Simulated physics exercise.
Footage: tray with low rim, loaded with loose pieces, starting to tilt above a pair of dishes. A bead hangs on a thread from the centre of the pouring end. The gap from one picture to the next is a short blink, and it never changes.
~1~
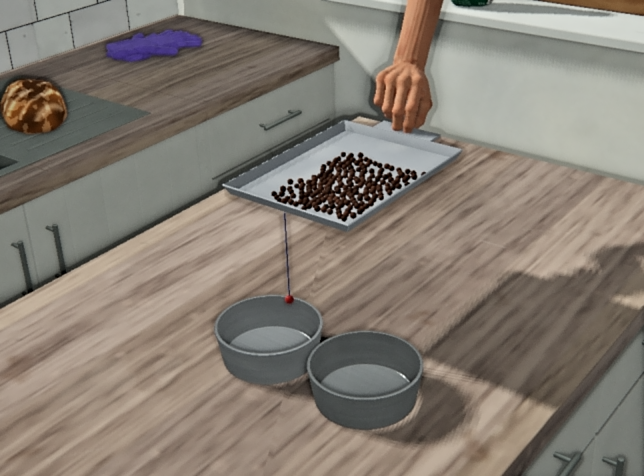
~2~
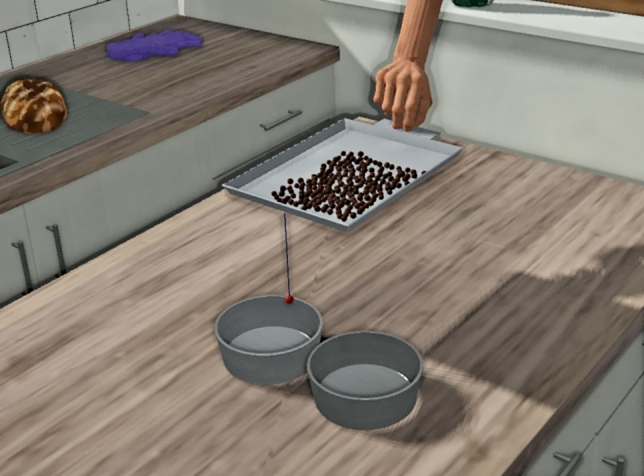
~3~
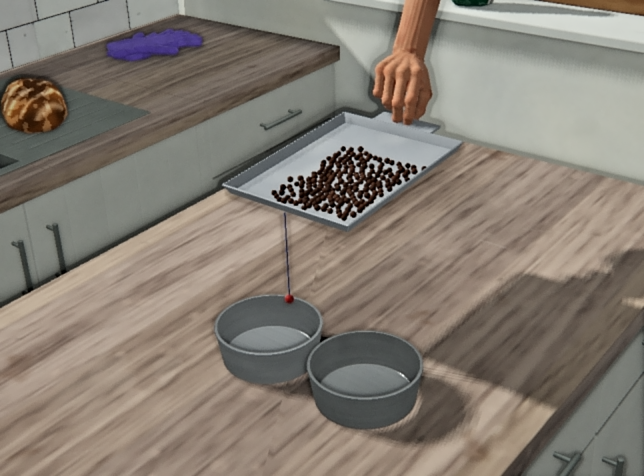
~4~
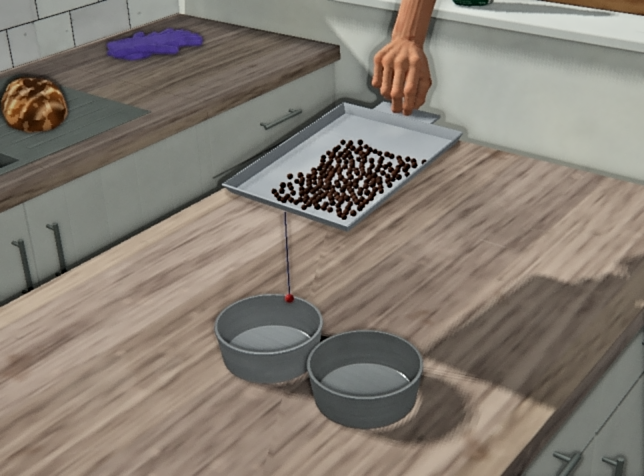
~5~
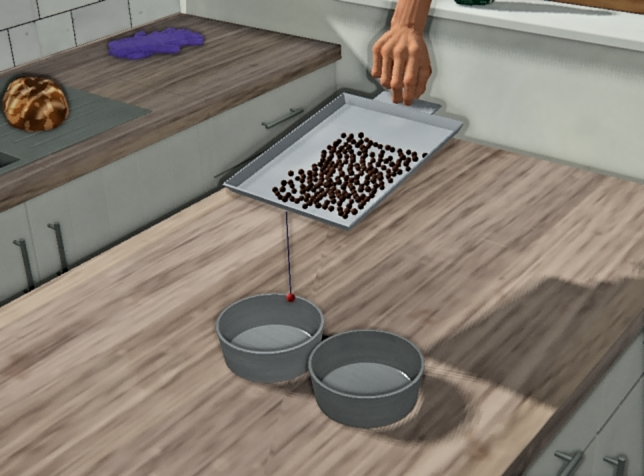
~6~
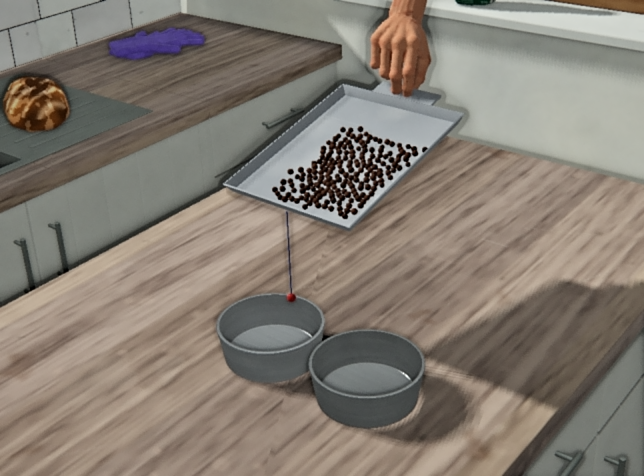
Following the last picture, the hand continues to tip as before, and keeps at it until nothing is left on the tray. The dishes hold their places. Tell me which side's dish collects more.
The left side's.
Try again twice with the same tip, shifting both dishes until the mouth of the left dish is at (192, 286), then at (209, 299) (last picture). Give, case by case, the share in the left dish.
About 0% on the first try and 10% on the second.
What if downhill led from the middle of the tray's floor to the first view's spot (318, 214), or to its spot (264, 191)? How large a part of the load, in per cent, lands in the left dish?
The first comes to 40 %, while the second comes to 30 %.
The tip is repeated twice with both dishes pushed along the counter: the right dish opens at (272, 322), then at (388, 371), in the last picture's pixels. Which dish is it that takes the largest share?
Try 1 - the dish at right; try 2 - the dish at left.
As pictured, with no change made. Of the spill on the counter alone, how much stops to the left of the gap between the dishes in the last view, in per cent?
Close to 80 %.
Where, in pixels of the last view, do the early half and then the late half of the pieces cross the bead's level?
The leading part at (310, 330), the rest of it at (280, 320).
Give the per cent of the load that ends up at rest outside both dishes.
10 per cent.
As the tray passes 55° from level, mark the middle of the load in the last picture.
Its middle sits at about pixel (308, 200).
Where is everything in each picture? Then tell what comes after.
The first frame shows corners of the pouring end (230, 184) and (347, 221), level; middle of the load (341, 185), allspice berries; left dish (235, 362); right dish (332, 406); bead on its thread (290, 299).
The second frame shows corners of the pouring end (230, 184) and (347, 222), level; middle of the load (341, 184).
The third frame shows corners of the pouring end (230, 184) and (347, 222), tipped barely, level across its low end; middle of the load (341, 181).
The fourth frame shows corners of the pouring end (230, 183) and (347, 222), tipped a little, level across its low end; middle of the load (341, 178).
The fifth frame shows corners of the pouring end (231, 182) and (348, 222), tipped a little, level across its low end; middle of the load (342, 174).
The sixth frame shows corners of the pouring end (231, 182) and (348, 222), tipped a little, level across its low end; middle of the load (342, 171); left dish (237, 360); right dish (334, 404).
Just after the last frame, tray tipped steeply; almost all on the tray; just a few in the right dish; just a few in the left dish; just a few in the air.
A moment on, tray tipped right over; roughly a quarter in the right dish; roughly two thirds in the left dish; about a tenth outside both; just a few in the air.
Further on, tray tipped past a quarter turn; roughly a quarter in the right dish; roughly two thirds in the left dish; about a tenth outside both.
When it is over, tray tipped past a quarter turn; roughly a quarter in the right dish; roughly two thirds in the left dish; about a tenth outside both.
